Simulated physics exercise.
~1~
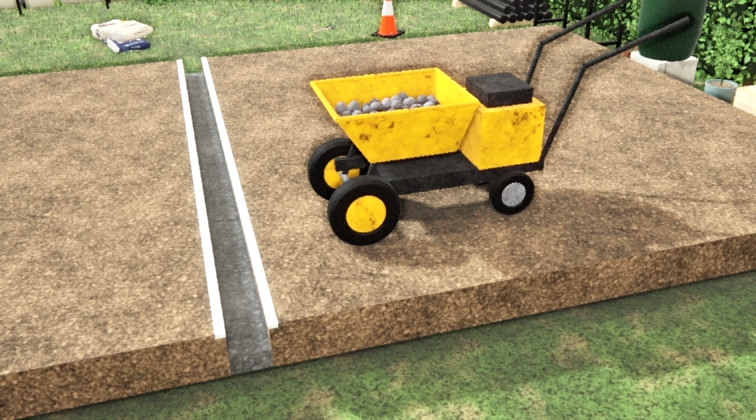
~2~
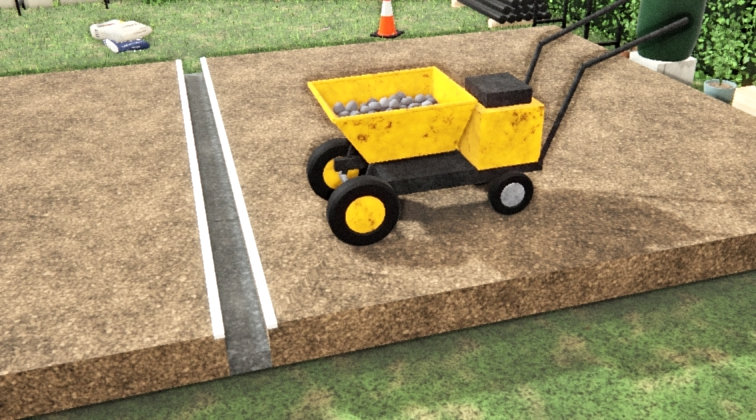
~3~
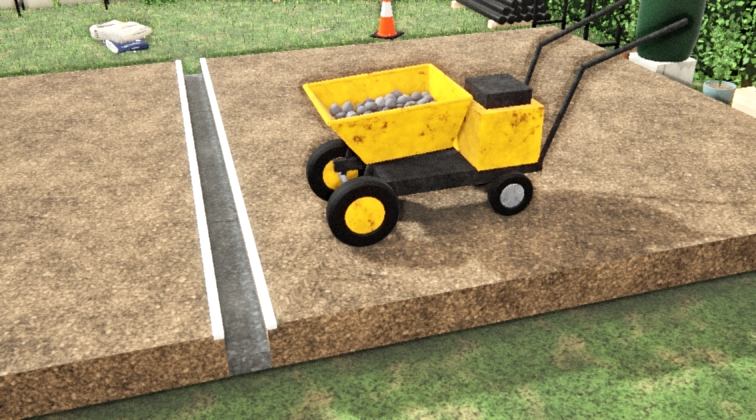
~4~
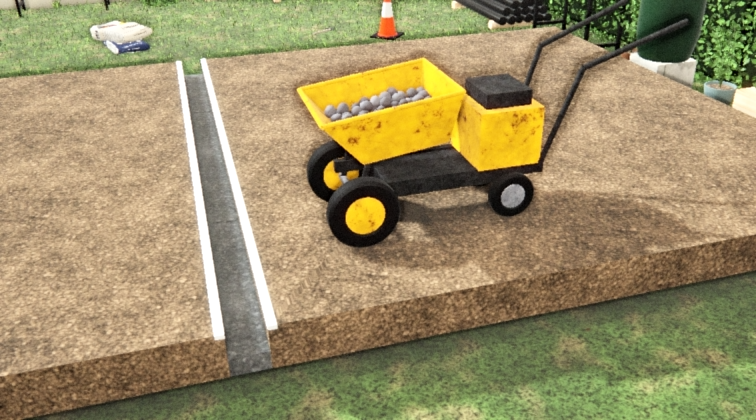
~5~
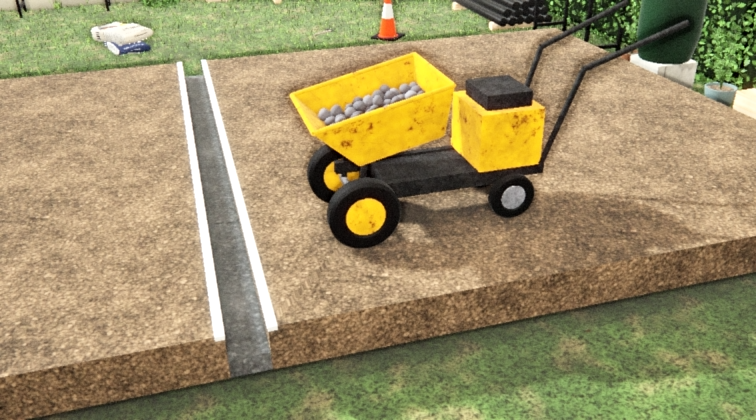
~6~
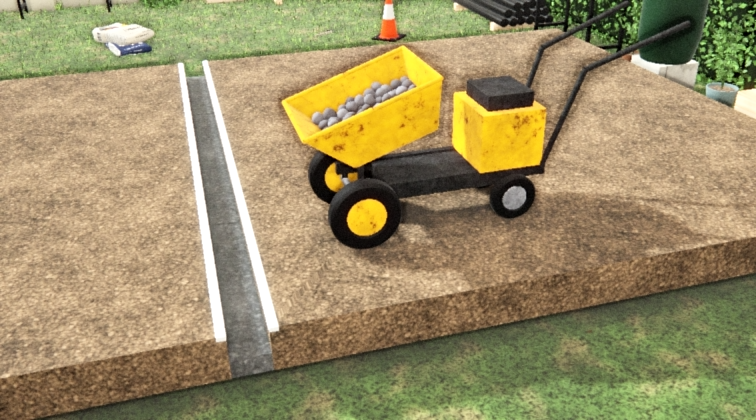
A yellow power barrow with black handles stands on a slab of brown earth in a grassy garden, seen from slightly above by a still camera. Round grey cobbles fill its skip, a narrow white-edged trench with a grey bottom lies to its left, and an orange cone stands behind. The skip, level at first, gradually tips forward to the left, its rear rising, while the wheels stay put.
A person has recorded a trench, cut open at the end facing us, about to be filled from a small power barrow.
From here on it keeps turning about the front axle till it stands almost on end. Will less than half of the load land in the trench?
No, most of it does.
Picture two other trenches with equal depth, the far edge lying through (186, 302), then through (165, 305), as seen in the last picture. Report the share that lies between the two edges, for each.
Roughly 100 percent first and 100 percent second.
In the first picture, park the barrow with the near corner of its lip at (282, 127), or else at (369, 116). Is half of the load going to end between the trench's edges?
First attempt: Short of half; second attempt: Beyond half.
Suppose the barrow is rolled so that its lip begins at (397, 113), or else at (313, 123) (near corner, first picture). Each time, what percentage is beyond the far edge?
You'd get 0 in a hundred the first time and 50 in a hundred the second.
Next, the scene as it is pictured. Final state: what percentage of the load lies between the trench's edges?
Around 80 per cent.
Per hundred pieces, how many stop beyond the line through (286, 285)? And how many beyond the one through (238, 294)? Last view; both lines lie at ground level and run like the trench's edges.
In order: 100 per cent, then 50 per cent.
Shortly afterwards, skip tipped steeply; the whole lot in the skip.
Next, skip tipped right over; the bulk in the skip; only a few short of the trench; near a quarter in or heaped over the trench; only a few beyond it; only a few falling.
Some moments later, skip tipped right over; a little in the skip; only a few short of the trench; the bulk in or heaped over the trench; a little beyond it.
In the end, skip tipped right over; a little short of the trench; the bulk in or heaped over the trench; a little beyond it.
